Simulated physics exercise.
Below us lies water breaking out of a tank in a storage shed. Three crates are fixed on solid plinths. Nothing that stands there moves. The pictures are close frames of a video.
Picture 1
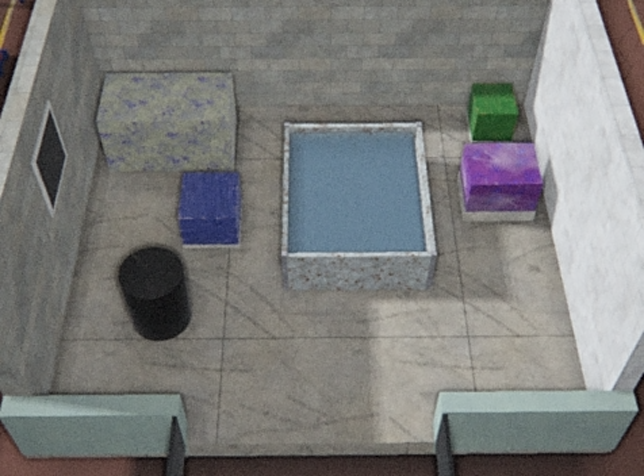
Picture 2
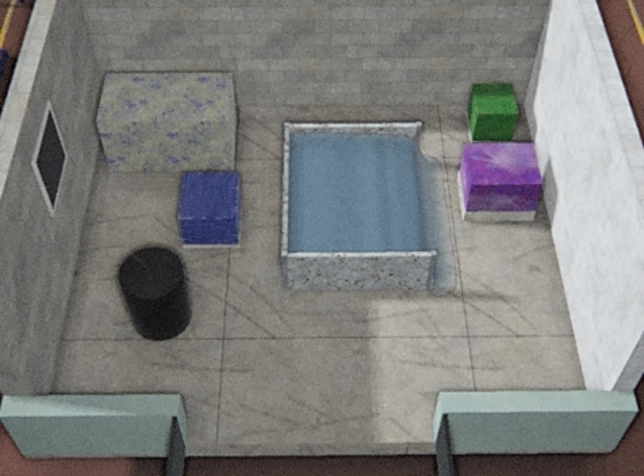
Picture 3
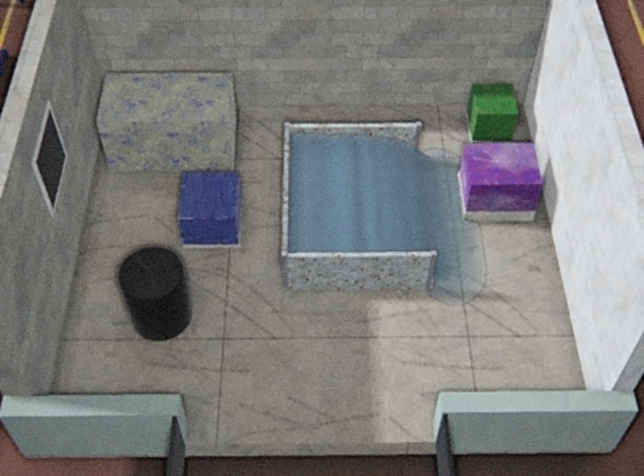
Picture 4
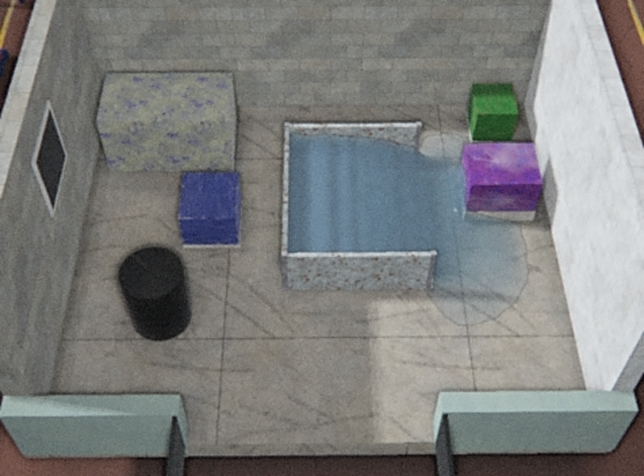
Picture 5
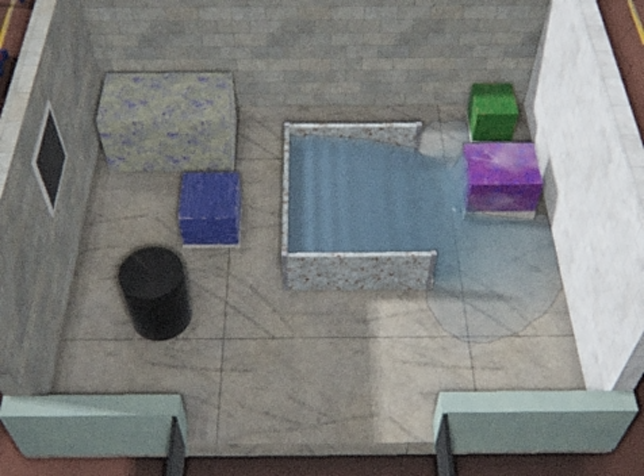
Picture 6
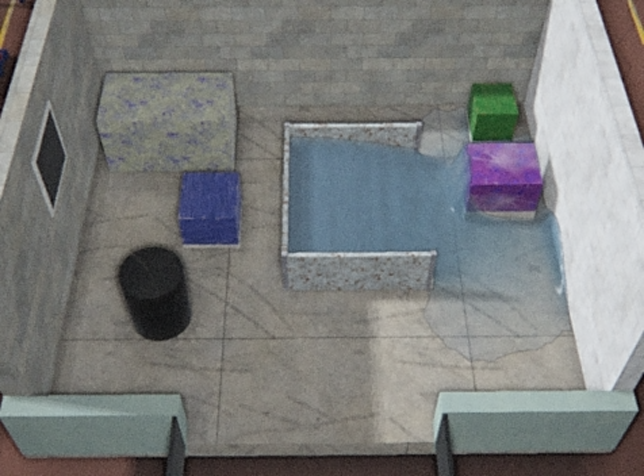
In a storage shed seen from above, water pours through the open right side of a stone-walled tank, spreads across the floor around a purple block near a green one, and reaches the white wall on the right.
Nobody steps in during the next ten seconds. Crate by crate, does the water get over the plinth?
One by one: The purple crate gets wet; the green crate gets wet; the blue crate gets wet.
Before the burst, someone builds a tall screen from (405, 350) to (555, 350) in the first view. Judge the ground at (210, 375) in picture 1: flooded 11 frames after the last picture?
At that place: Clear.
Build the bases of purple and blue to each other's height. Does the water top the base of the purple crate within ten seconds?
The purple one is topped.
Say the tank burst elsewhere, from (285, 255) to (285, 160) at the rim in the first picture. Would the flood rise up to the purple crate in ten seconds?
In short: Purple stays dry.
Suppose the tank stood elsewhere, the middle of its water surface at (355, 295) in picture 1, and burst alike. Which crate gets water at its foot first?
That is the one in purple.
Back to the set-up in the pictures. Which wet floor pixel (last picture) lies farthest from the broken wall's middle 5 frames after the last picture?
Roughly at (579, 421).
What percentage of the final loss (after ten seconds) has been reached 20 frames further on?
About 5 per cent.
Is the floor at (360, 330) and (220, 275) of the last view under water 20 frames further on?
In turn: Covered, dry.
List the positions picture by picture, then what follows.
Still water in the tank at (356, 190), in the first frame.
The front is at (435, 292), out from the gap at (420, 209), in the second frame.
Water pours out at (420, 211) and has run to (463, 296), in the third frame.
The front is at (490, 312), out from the gap at (420, 212), in the fourth frame.
The front is at (559, 280), out from the gap at (420, 213), in the fifth frame.
The front is at (569, 323), out from the gap at (420, 213), in the sixth frame.
A moment on, water covers 25 % of the floor; the purple crate water round its plinth, the green crate water round its plinth, the blue crate not reached.
Next, water covers 35 % of the floor; the purple crate water round its plinth, the green crate water round its plinth, the blue crate not reached.
Then, water covers 65 % of the floor; the purple crate water round its plinth, the green crate water round its plinth, the blue crate not reached.
Later, water covers 95 % of the floor; the purple crate water round its plinth, the green crate water round its plinth, the blue crate water round its plinth.
In the end, water covers 100 % of the floor; the purple crate was topped, the green crate was topped, the blue crate was topped.
